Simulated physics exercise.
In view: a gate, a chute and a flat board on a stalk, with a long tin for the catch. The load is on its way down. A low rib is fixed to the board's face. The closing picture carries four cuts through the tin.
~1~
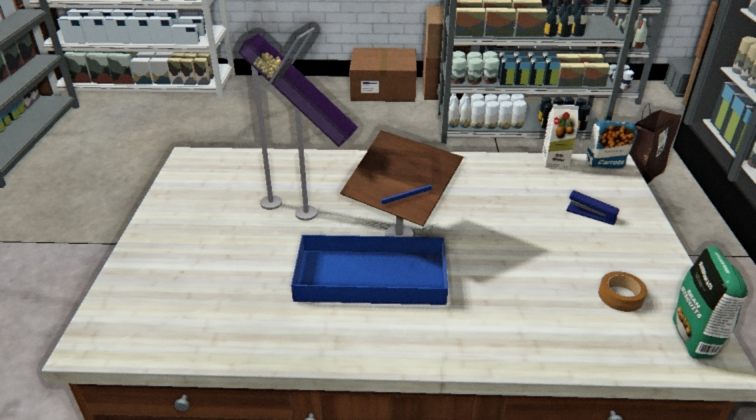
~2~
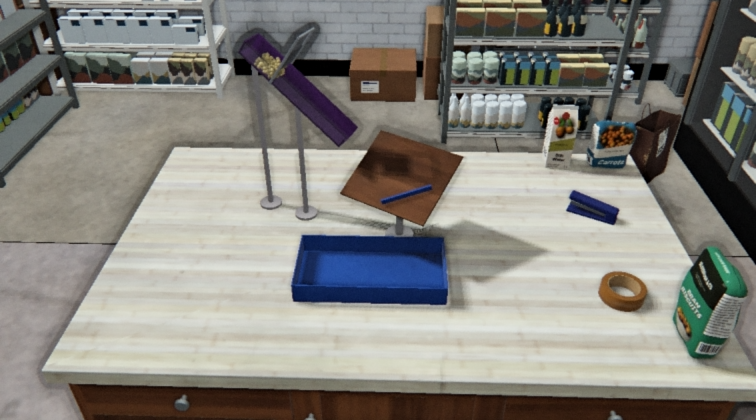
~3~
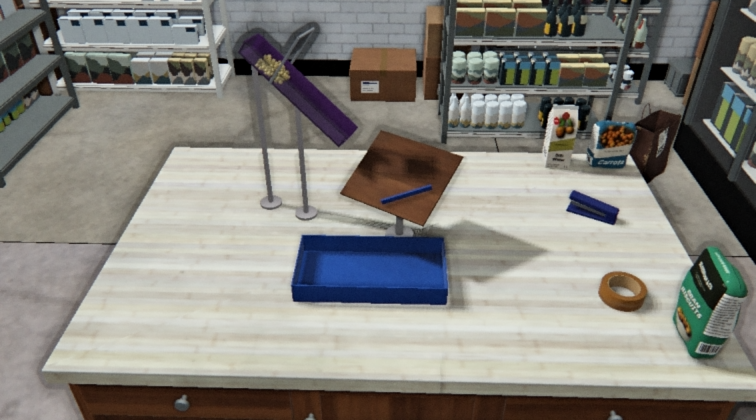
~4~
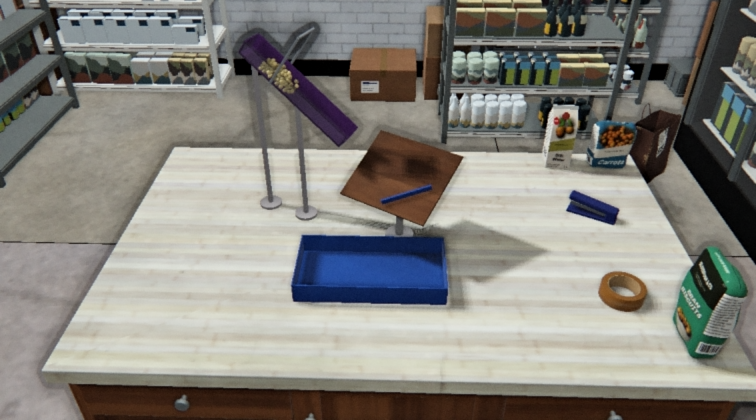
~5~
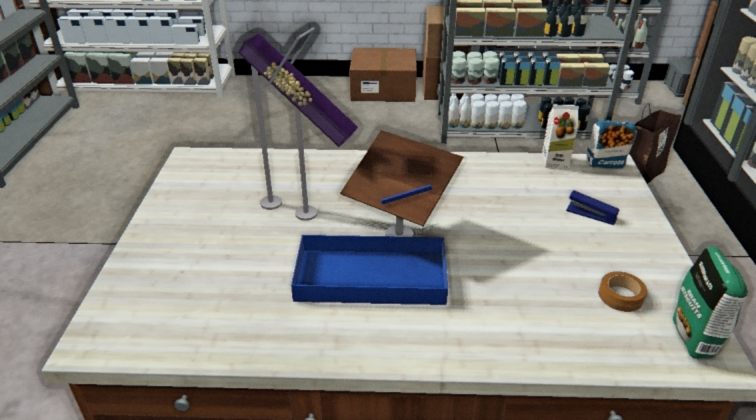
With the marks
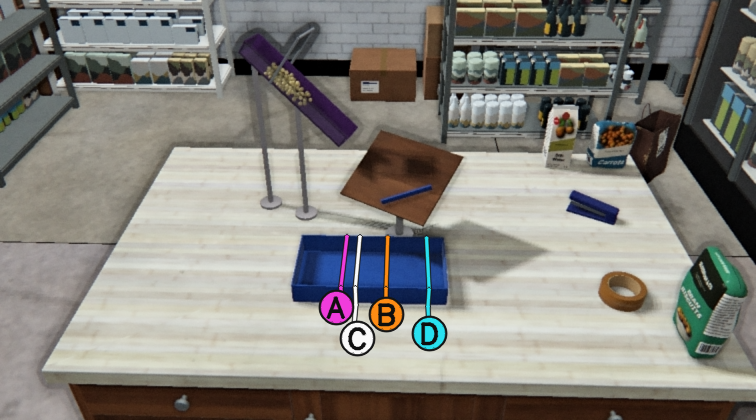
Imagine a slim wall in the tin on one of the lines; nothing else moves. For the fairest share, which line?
C beats the others.
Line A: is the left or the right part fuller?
More lands on the right.
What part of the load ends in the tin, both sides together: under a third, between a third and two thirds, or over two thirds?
About that: Over two thirds.
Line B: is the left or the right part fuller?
Left.
On the marked copy, line A crosses the front rim at (340, 286); line B crosses the front rim at (386, 287); line C crosses the front rim at (355, 287); line D crosses the front rim at (429, 288).
For line A, of what is caught, a small part on the left of the divider, nearly all on the right.
For line B, of what is caught, nearly all on the left of the divider, a small part on the right.
For line C, of what is caught, about a third on the left of the divider, about two thirds on the right.
For line D, of what is caught, all on the left of the divider, none on the right.
